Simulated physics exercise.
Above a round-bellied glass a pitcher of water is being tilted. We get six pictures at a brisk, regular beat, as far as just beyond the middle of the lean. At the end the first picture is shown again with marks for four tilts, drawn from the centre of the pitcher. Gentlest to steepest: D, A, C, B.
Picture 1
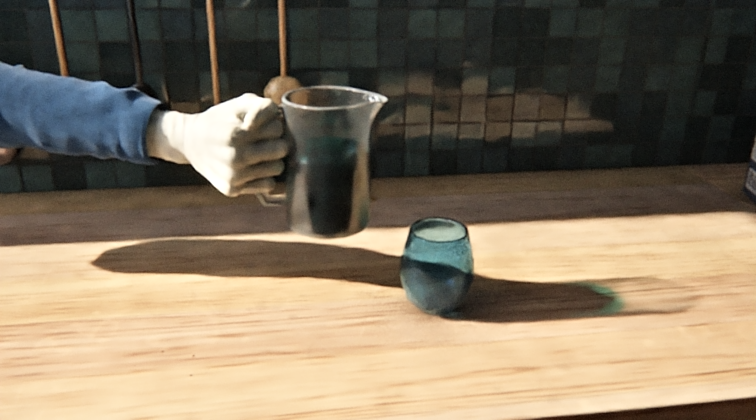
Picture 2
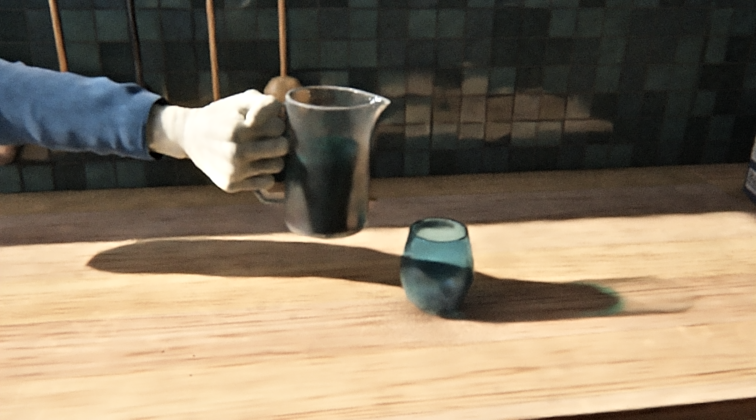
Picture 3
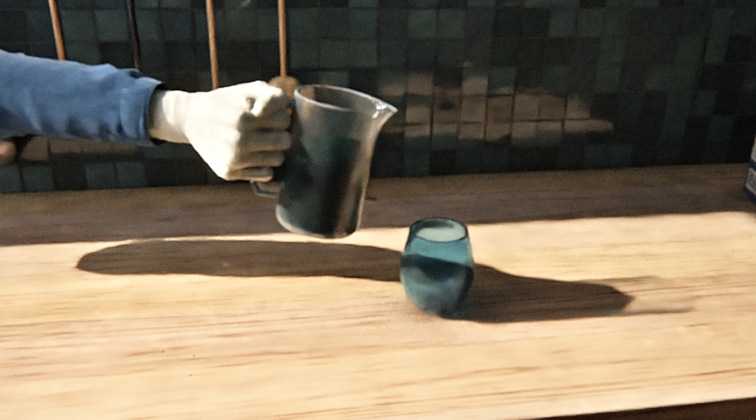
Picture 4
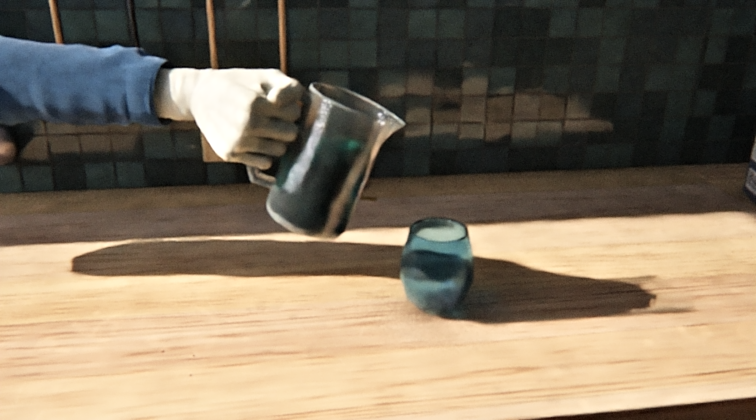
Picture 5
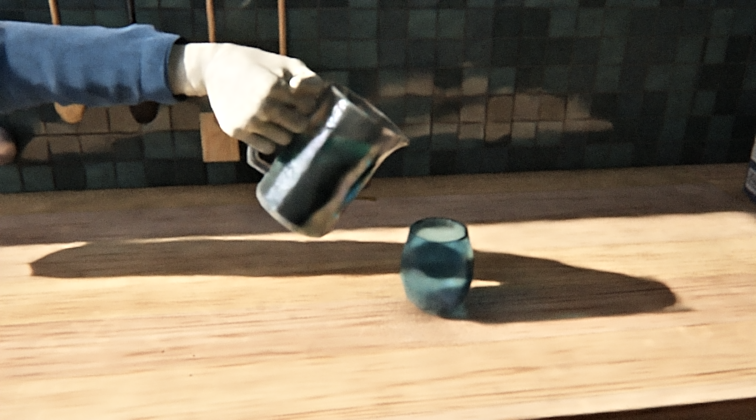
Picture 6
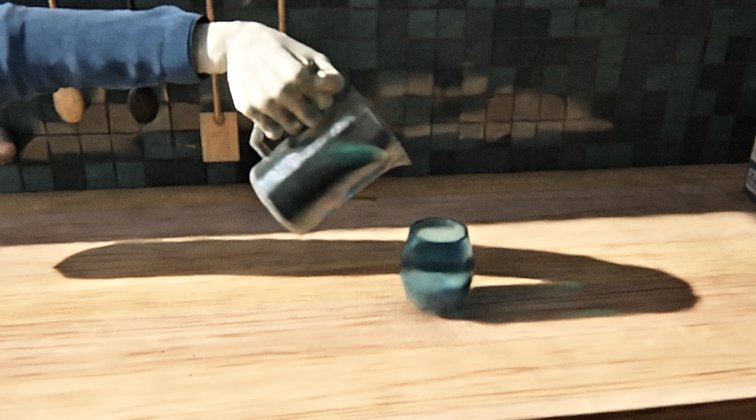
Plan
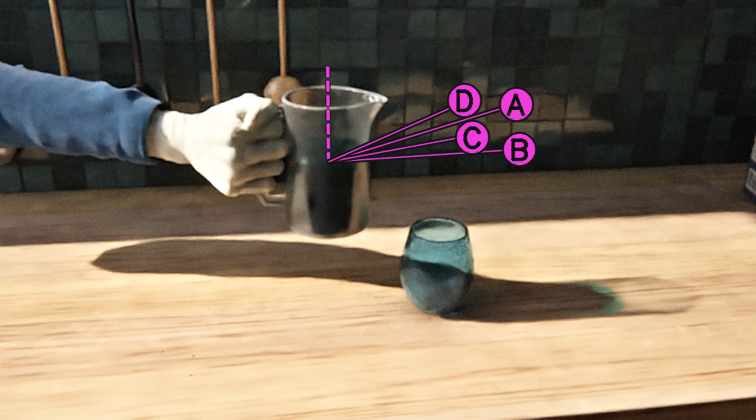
On a sunlit wooden counter by dark green tiles, a pale-gloved hand in a blue sleeve held a glass pitcher and steadily tilted it rightward above a small round-bellied teal glass, pouring nothing out.
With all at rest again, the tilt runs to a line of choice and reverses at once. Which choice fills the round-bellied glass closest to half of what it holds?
Go for A.
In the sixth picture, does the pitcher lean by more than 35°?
Yes, it does.
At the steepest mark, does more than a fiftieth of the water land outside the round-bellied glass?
Yes.
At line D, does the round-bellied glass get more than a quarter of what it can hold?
Yes, clearly.
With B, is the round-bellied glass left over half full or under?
Over half.
In magenta, A at (500, 108); B at (502, 150); C at (455, 138); D at (449, 108).
With A, the round-bellied glass ends with about 53 % of what it can hold.
With B, the round-bellied glass ends with about 81 % of what it can hold; 10 % of the water is spilt.
With C, the round-bellied glass ends with about 66 % of what it can hold; 6 % of the water is spilt.
With D, the round-bellied glass ends with about 32 % of what it can hold.
